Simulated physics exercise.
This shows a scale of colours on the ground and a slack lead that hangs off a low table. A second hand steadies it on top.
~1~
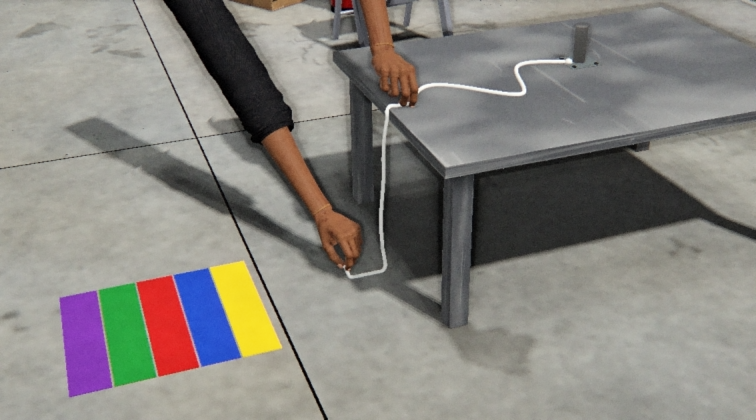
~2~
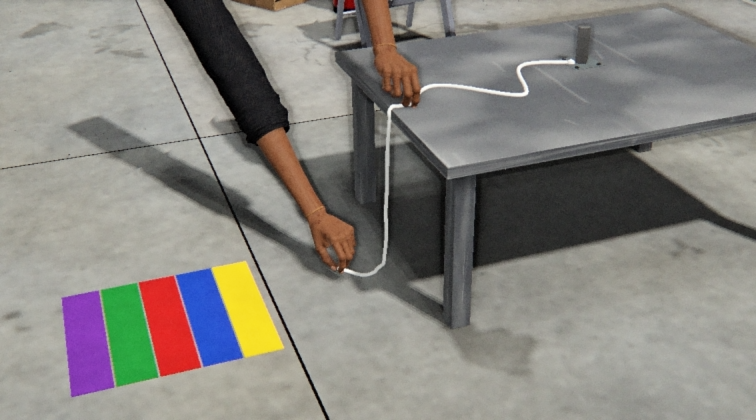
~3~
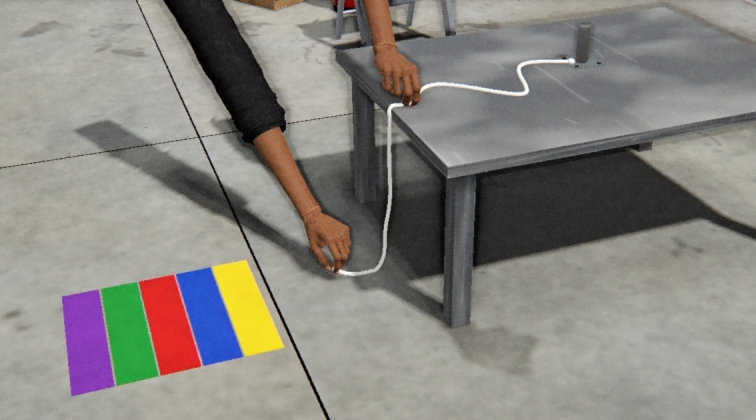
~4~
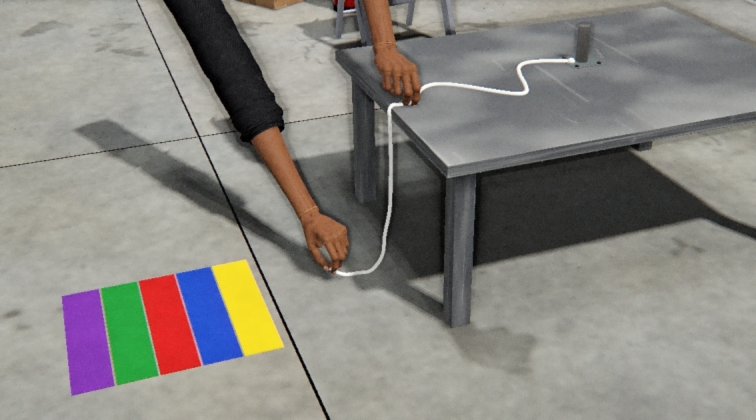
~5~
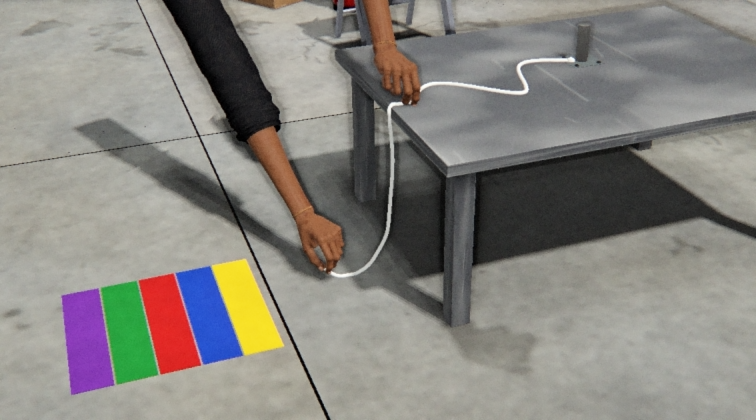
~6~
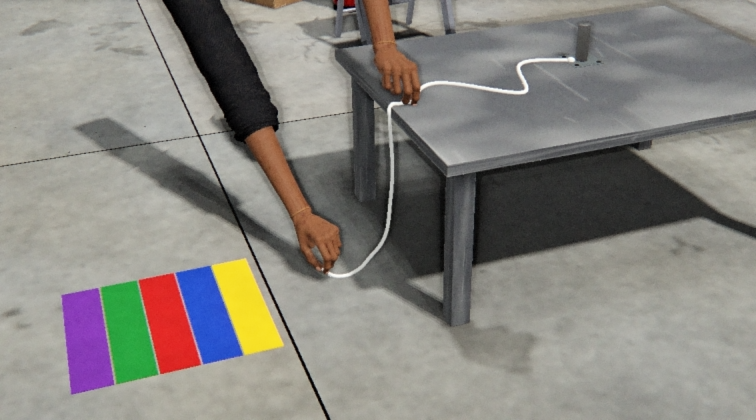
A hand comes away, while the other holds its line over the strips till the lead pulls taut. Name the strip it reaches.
The green strip.
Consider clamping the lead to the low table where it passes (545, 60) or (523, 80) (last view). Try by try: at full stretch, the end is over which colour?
Observed strip, first: Green; second: Red.
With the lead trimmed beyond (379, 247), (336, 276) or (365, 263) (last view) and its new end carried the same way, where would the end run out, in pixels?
Try 1: About (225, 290). Try 2: About (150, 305). Try 3: About (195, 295).
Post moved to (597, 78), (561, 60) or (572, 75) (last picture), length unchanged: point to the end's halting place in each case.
Try 1 about (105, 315), try 2 about (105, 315), try 3 about (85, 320).
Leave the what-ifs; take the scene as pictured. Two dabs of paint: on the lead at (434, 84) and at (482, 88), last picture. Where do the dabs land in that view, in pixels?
Result - first point (382, 111), second point (426, 95).
A little later, end near (204, 294); over blue.
Next, end near (154, 304); over red.
When it is tight, end near (124, 310); over green. It gets as far as the green strip.
